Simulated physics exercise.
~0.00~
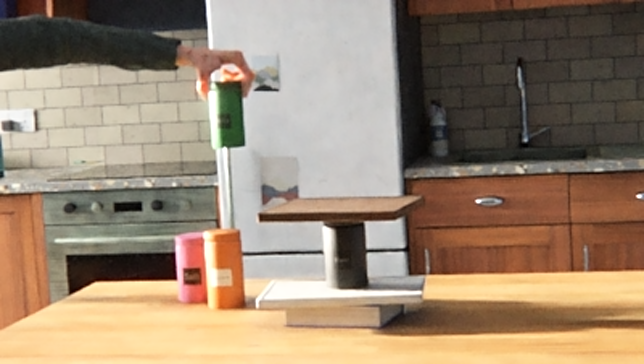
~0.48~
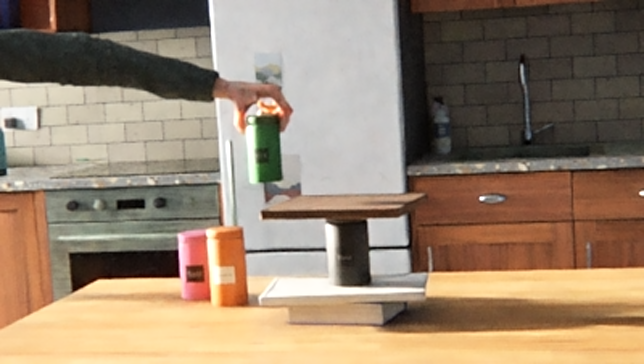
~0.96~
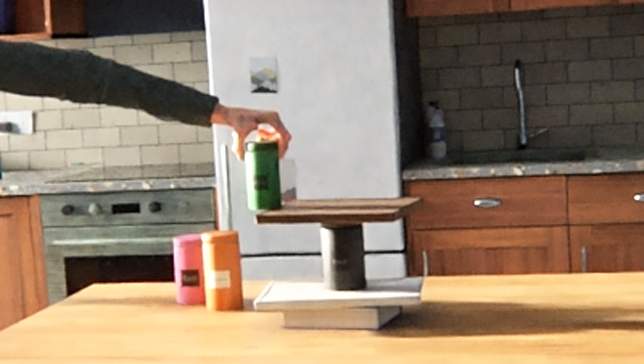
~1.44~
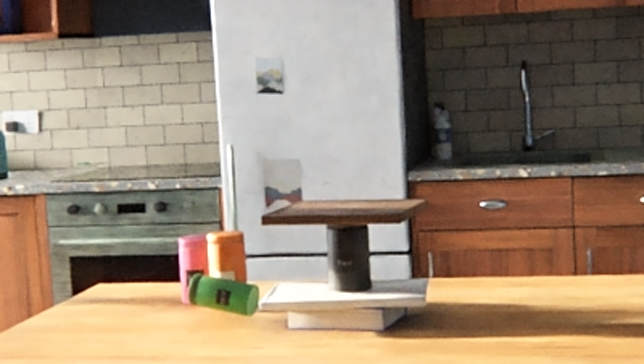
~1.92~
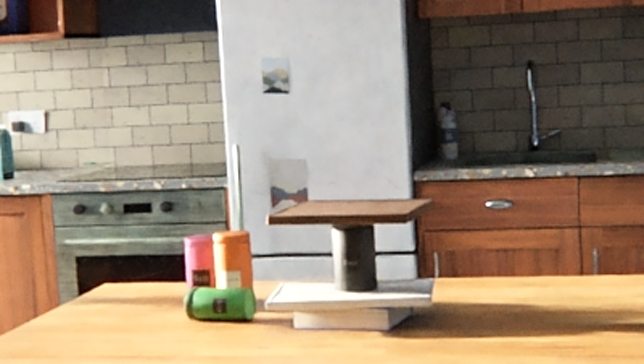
A green jar, held by a hand from the left, is lowered to the left edge of a brown tray balanced on a black jar and released; it falls and ends on its side on the table by the pink and orange jars, while the stack stays standing.
